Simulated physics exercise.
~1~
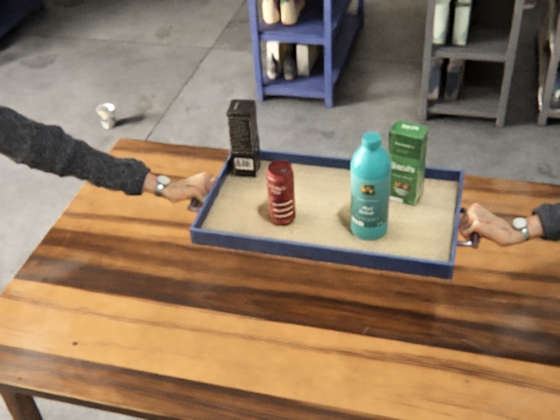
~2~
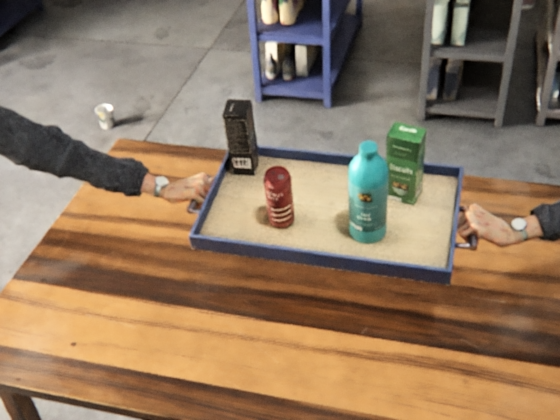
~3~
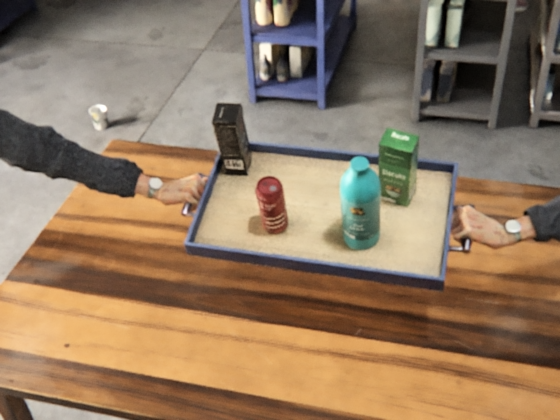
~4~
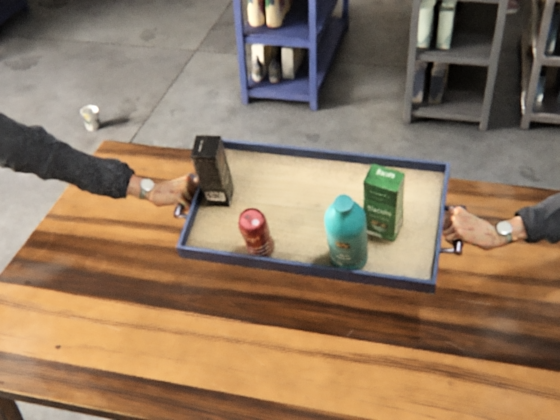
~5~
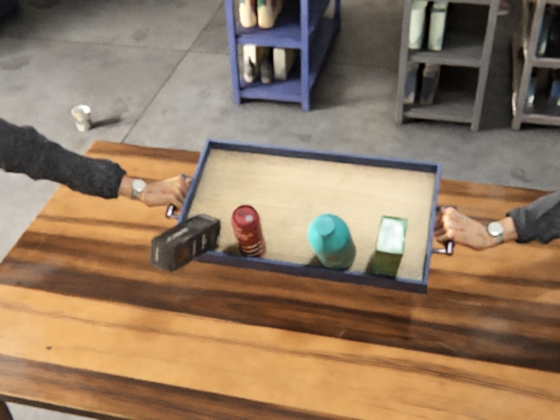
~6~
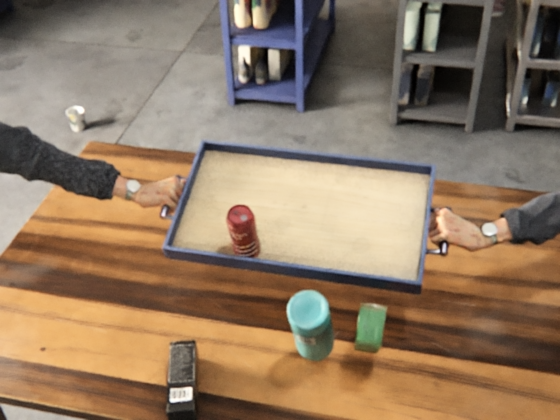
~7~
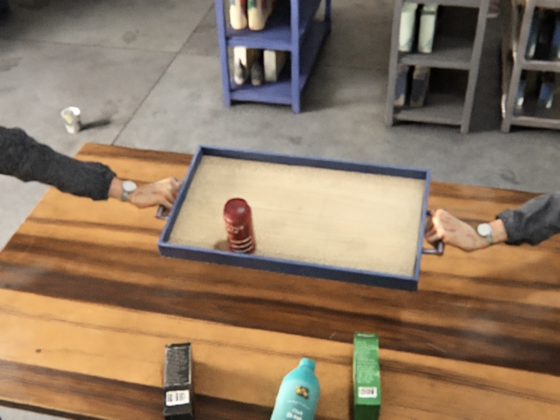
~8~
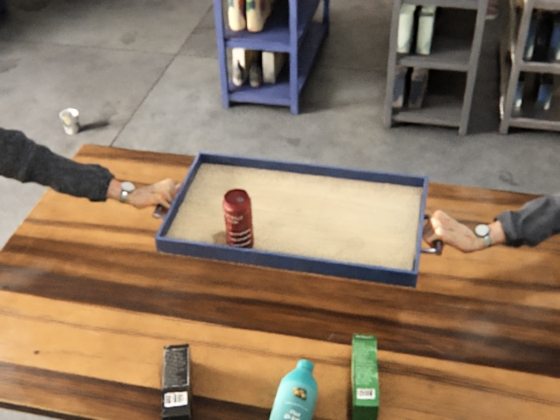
On a striped wooden table, two hands tipped a blue-rimmed tray toward the near side, and the black carton, turquoise bottle and green carton slid off onto the tabletop, while the red can slid to the near rim and stayed upright as the tray levelled.
